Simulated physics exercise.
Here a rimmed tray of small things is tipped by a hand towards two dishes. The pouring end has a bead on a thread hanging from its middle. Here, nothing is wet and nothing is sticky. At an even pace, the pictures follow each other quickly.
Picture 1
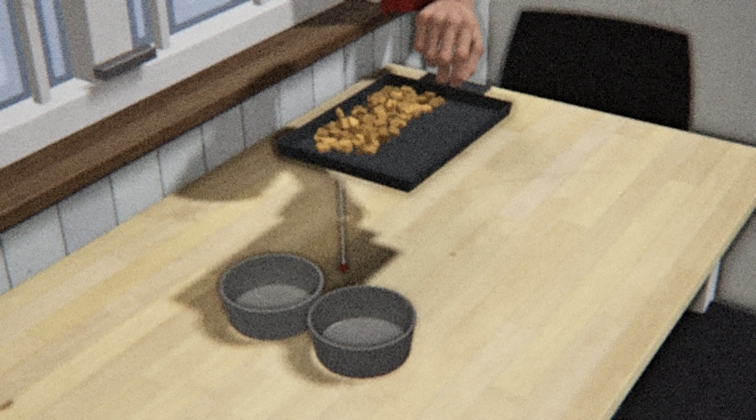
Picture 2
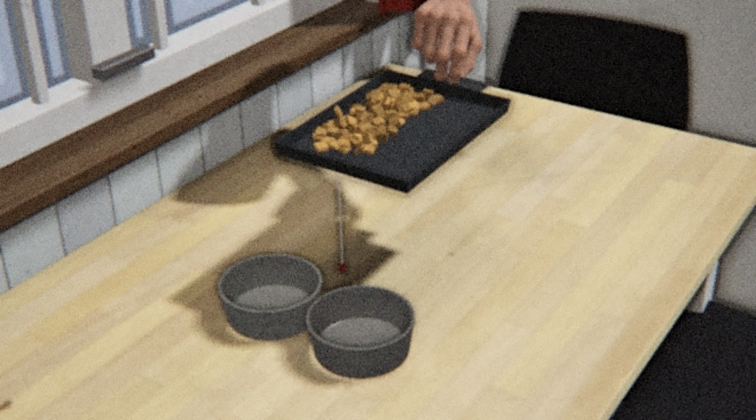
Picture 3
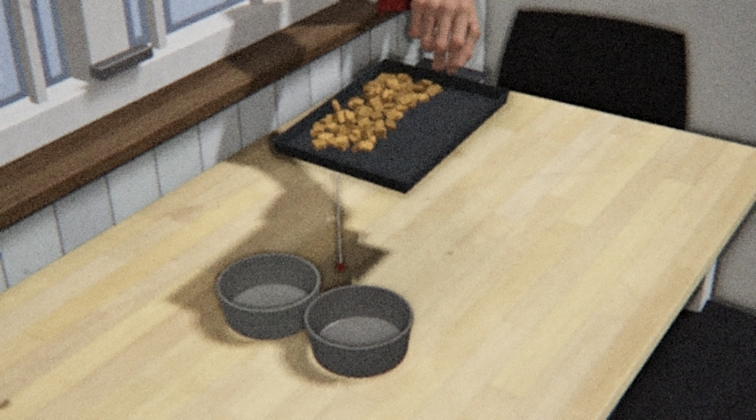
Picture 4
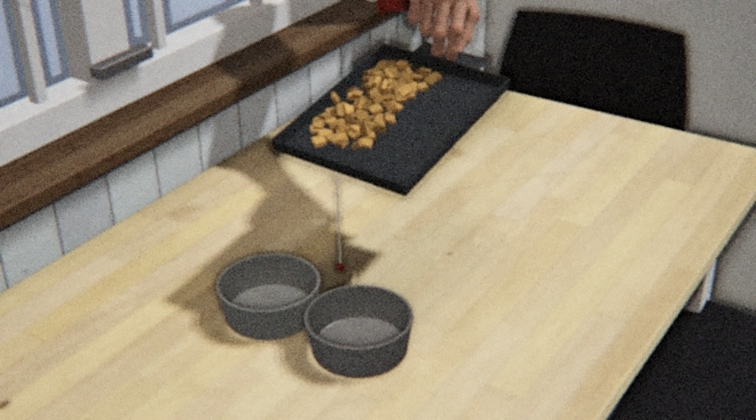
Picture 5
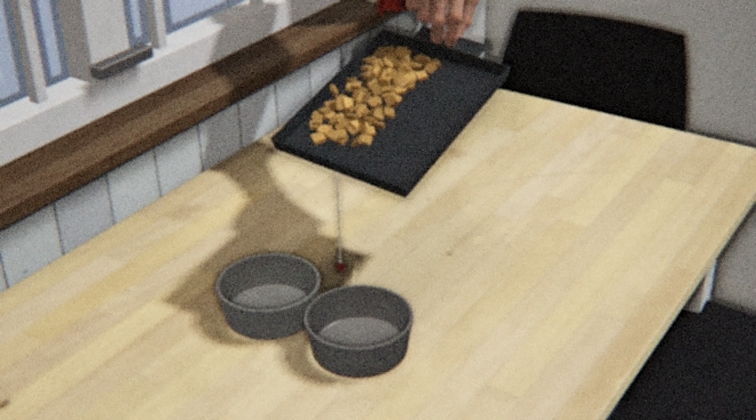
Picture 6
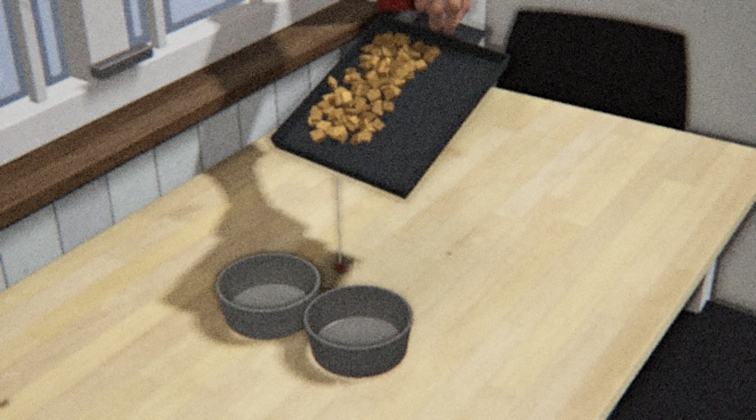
A pale wooden table beside a white-panelled wall and window with a dark wooden sill is seen from above at an angle. A hand at the far end holds a black rimmed tray of golden-brown cereal squares, with two grey dishes nearer the viewer, a small red bead on a thread and a black chair behind. The hand raises the tray's far end, gradually tilting it towards its lower right corner, while the squares barely shift.
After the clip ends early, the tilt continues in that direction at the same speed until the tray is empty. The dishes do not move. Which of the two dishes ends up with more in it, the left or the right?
The right one fills more.
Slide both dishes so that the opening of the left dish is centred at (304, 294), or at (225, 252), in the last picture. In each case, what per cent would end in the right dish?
First placement: Some 40 %; second placement: Some 30 %.
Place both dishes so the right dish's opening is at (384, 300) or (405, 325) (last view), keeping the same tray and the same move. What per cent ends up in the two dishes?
It would be roughly 70 per cent in the first placement and roughly 90 per cent in the second.
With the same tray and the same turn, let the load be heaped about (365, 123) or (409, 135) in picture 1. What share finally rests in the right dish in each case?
From the first start you get 80 in a hundred, from the second 80 in a hundred.
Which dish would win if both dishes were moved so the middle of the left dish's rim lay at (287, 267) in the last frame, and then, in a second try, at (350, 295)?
Well, the first try goes to the rightward dish and the second to the leftward dish.
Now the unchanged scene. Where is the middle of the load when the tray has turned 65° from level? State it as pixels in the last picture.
(357, 165).
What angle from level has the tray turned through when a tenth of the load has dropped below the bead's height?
Reading: Some 75°.
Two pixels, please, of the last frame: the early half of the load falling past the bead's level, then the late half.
Around (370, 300) first; around (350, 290) second.
Just after the last frame, tray tipped steeply; the larger part on the tray; about a tenth in the air.
A moment on, tray tipped past a quarter turn; roughly a third on the tray; roughly a quarter in the right dish; just a few in the left dish; about a tenth outside both; roughly a quarter in the air.
Further on, tray tipped past a quarter turn; the larger part in the right dish; about a tenth in the left dish; about a tenth outside both.
When it is over, tray tipped past a quarter turn; the larger part in the right dish; about a tenth in the left dish; about a tenth outside both.
